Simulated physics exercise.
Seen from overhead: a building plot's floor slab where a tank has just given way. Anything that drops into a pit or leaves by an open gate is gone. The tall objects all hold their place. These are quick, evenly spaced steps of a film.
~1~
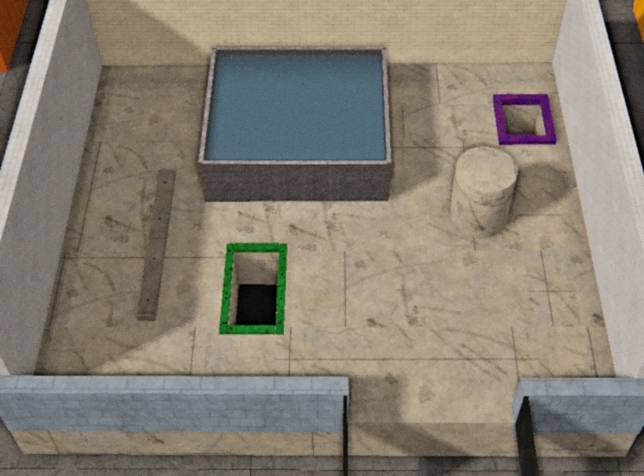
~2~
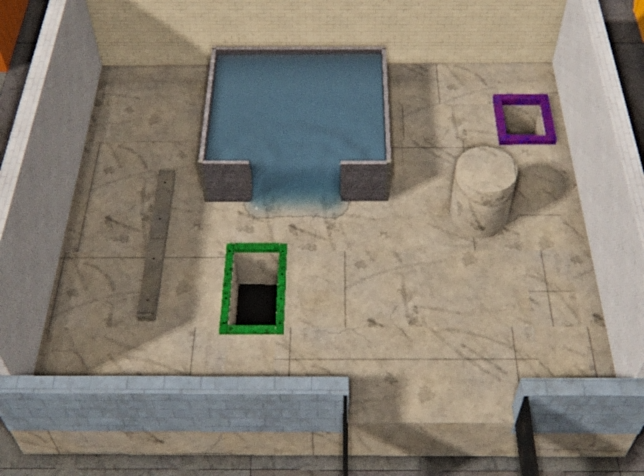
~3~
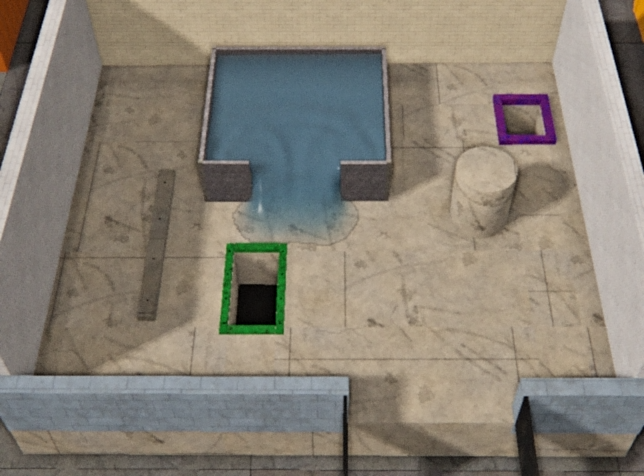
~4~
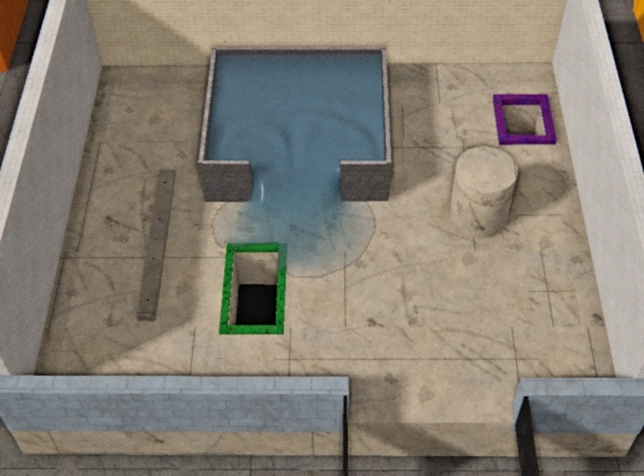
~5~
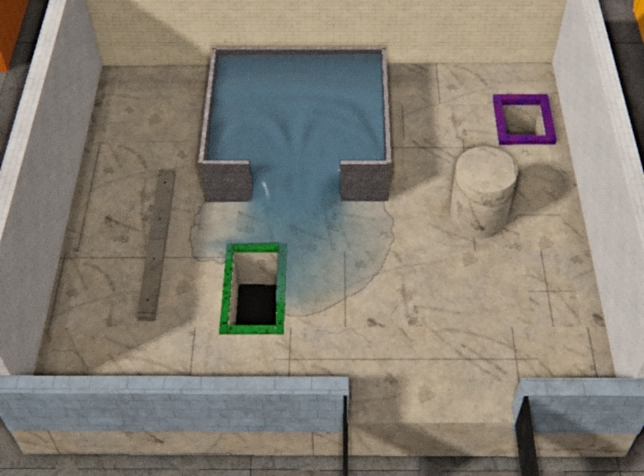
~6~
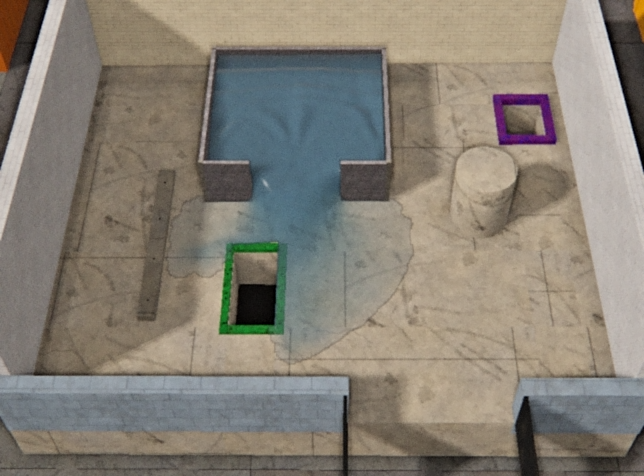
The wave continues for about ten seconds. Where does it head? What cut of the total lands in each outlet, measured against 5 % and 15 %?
At the end, the gate will drain in excess of fifteen per cent, the purple pit will drain shy of five per cent, the green pit will drain in excess of fifteen per cent.
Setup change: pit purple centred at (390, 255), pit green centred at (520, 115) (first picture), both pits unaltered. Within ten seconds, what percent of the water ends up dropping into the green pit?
Per cent: Green 0.
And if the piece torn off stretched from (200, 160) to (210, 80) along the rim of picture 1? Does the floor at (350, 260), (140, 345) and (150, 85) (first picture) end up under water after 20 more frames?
First spot spared, second spot submerged, third spot submerged.
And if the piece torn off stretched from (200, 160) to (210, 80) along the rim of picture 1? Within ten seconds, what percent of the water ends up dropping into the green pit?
Green: 6 %.
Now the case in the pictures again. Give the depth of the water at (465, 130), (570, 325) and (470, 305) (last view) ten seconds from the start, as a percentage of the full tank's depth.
0, 4, 4 %.
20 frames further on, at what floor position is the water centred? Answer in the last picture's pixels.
It's close to (296, 199).
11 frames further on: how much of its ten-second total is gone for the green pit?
Roughly 45 per cent.
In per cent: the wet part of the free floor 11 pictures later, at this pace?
Some 35 per cent.
A moment on, water covers 25 % of the floor; the gate 0 %, the purple pit 0 %, the green pit 6 %.
Next, water covers 35 % of the floor; the gate 4 %, the purple pit 0 %, the green pit 11 %.
Then, water covers 45 % of the floor; the gate 11 %, the purple pit 0 %, the green pit 17 %.
Later, water covers 65 % of the floor; the gate 19 %, the purple pit 0 %, the green pit 23 %.
In the end, water covers 80 % of the floor; the gate 26 %, the purple pit 0 %, the green pit 26 %.
